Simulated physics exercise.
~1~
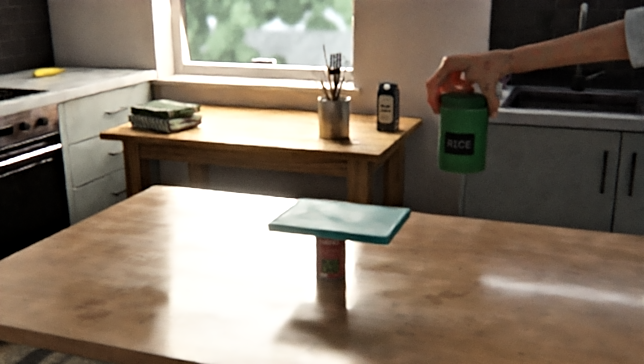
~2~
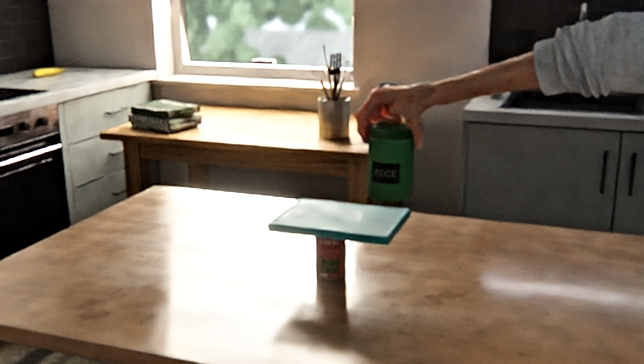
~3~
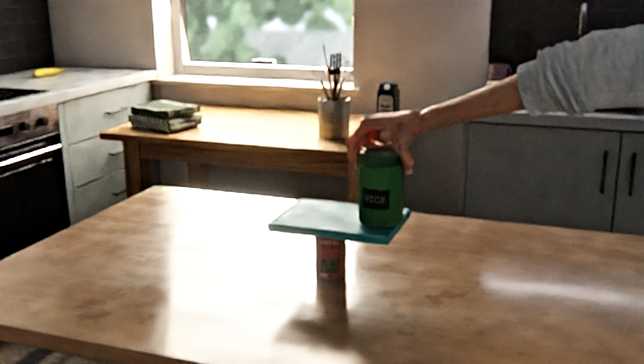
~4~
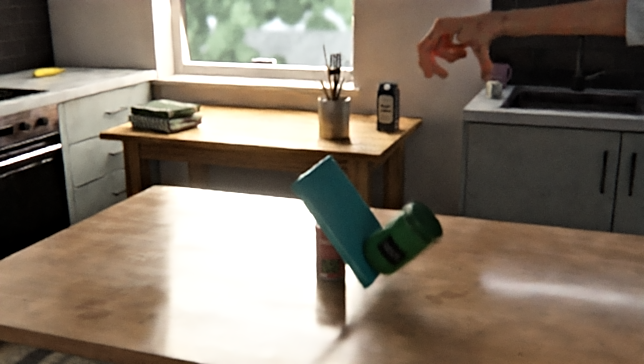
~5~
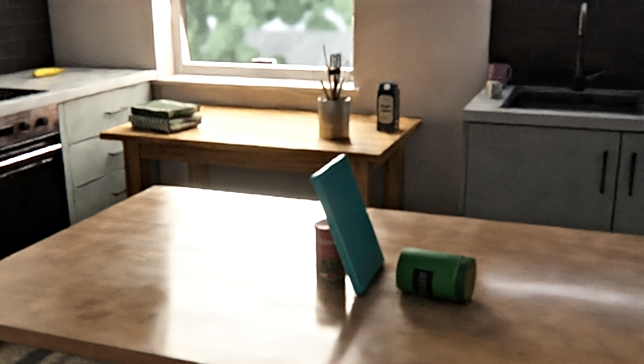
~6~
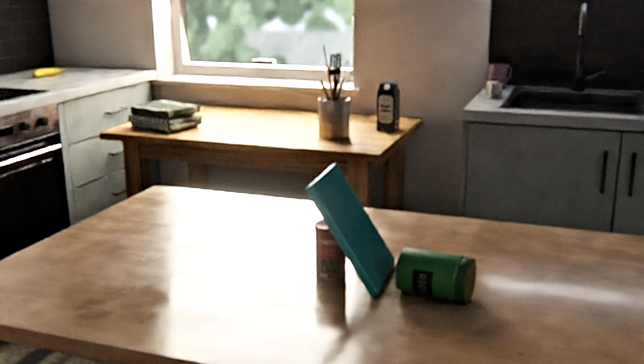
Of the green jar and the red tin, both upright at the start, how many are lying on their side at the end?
One of them is lying on its side, the green jar. The red tin is still standing.
